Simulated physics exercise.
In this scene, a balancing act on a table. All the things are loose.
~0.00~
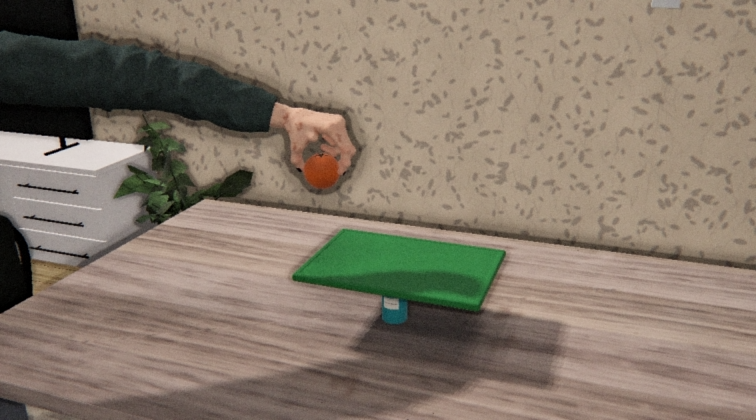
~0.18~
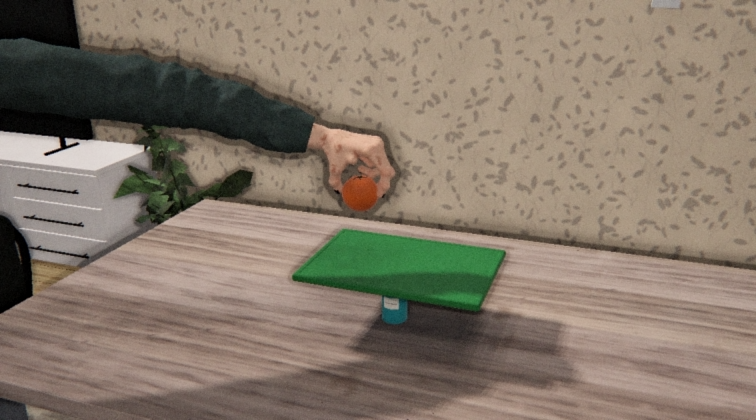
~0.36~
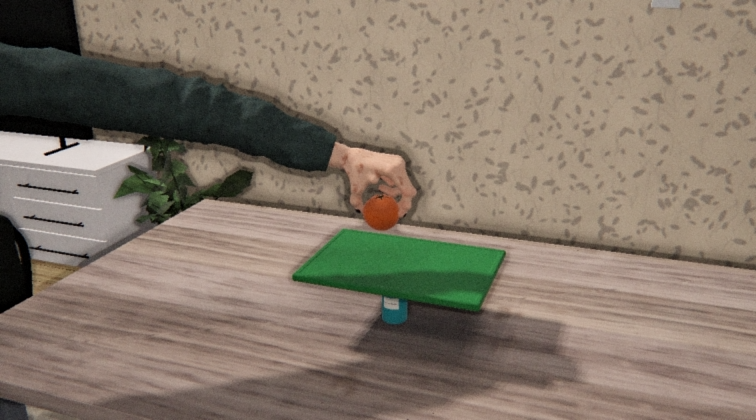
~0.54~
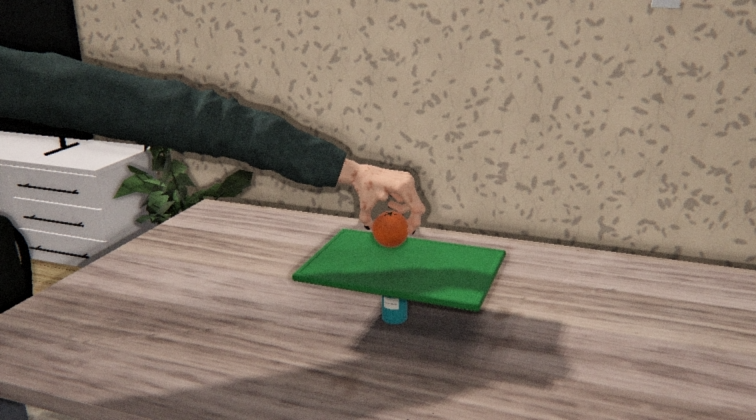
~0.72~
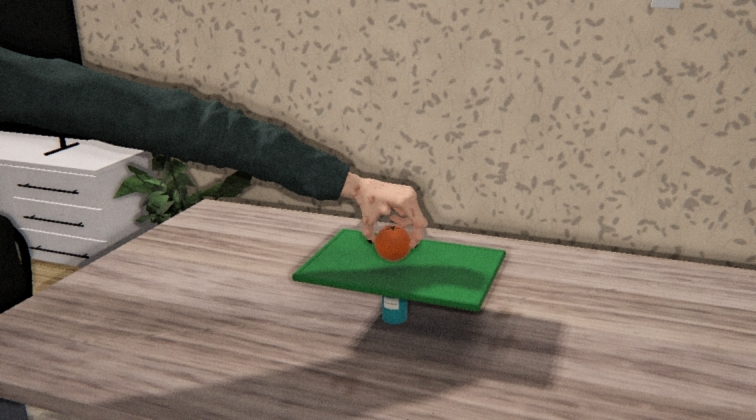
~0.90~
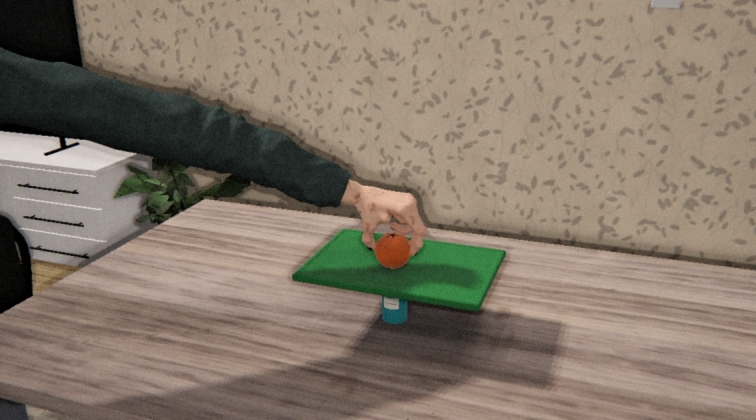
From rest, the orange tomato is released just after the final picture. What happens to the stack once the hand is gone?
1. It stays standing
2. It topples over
The answer is 1.
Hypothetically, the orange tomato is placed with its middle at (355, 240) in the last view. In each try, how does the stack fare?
Outcome: Stable.
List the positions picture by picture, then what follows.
The first frame shows still above its spot; orange tomato (322, 171).
The second frame shows still above its spot; orange tomato (360, 193).
The third frame shows still above its spot; orange tomato (381, 212).
The fourth frame shows still above its spot; orange tomato (390, 229).
The fifth frame shows still above its spot; orange tomato (393, 243).
The sixth frame shows in place under the hand; orange tomato (393, 251).
By 1.10 s, all is still.
By 1.40 s, orange tomato resting near (393, 251).
When it is over (2.0 s), all 3 as before. End places, in pixels of the last picture, orange tomato near (393, 251). The stack keeps its balance.
